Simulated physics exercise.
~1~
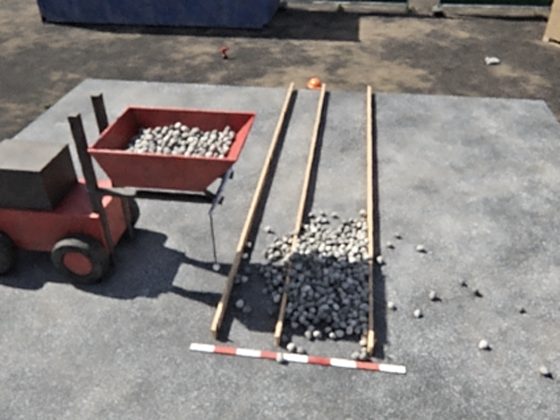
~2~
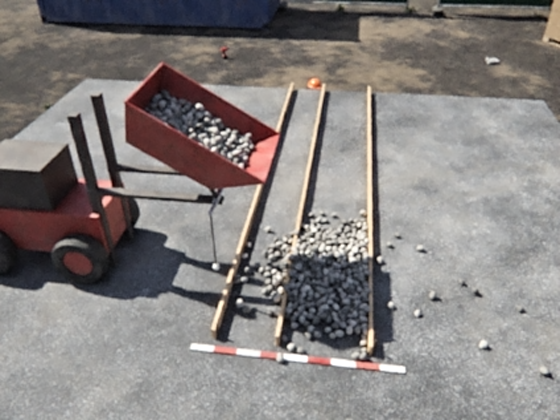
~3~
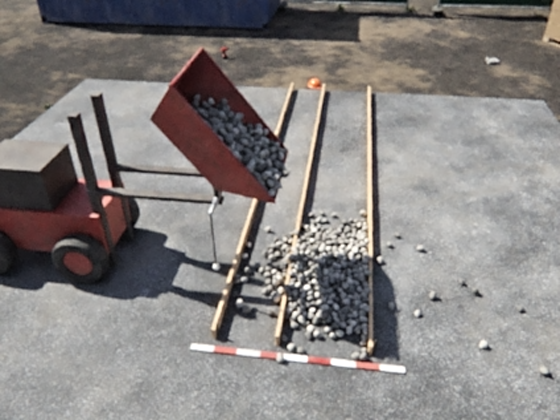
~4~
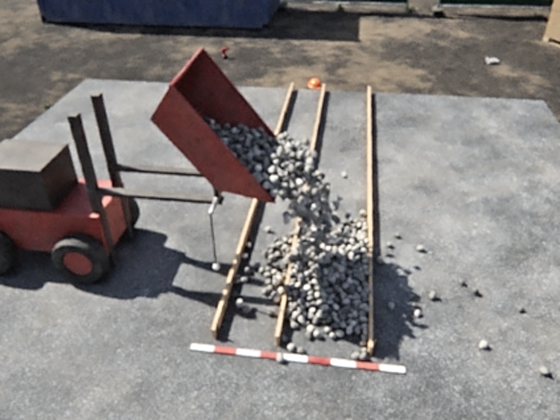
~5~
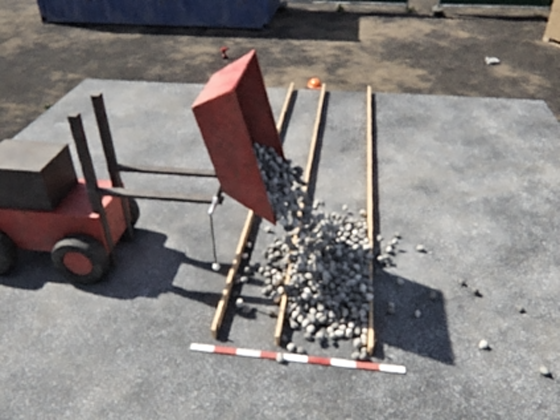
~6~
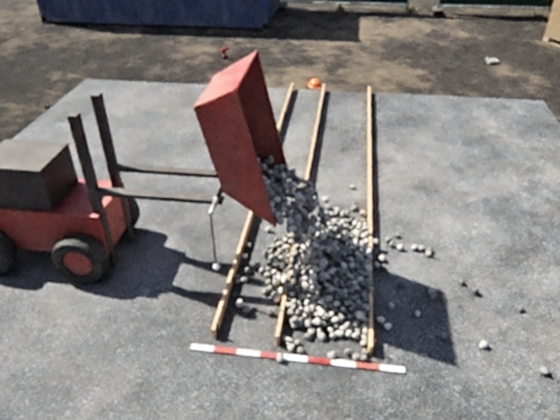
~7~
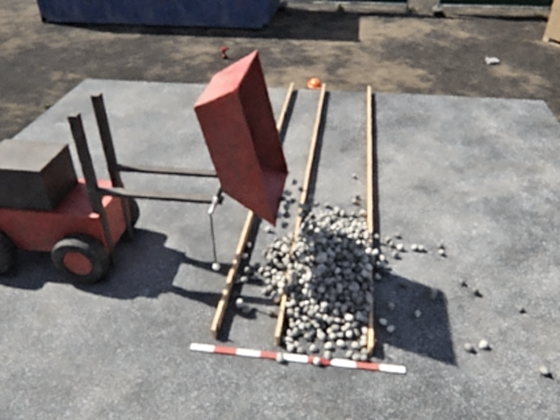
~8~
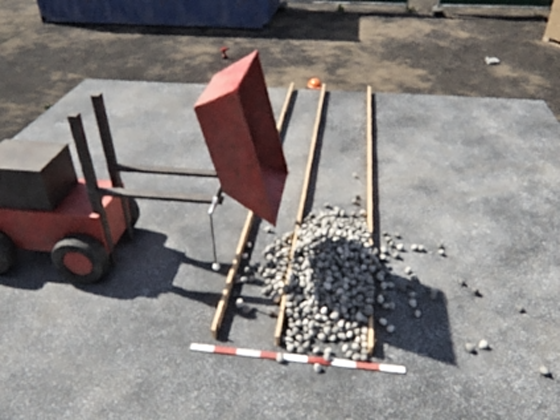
Red forklift skip tilting steeply to the right, pouring grey stones onto a loose pile between wooden planks until it hangs empty.
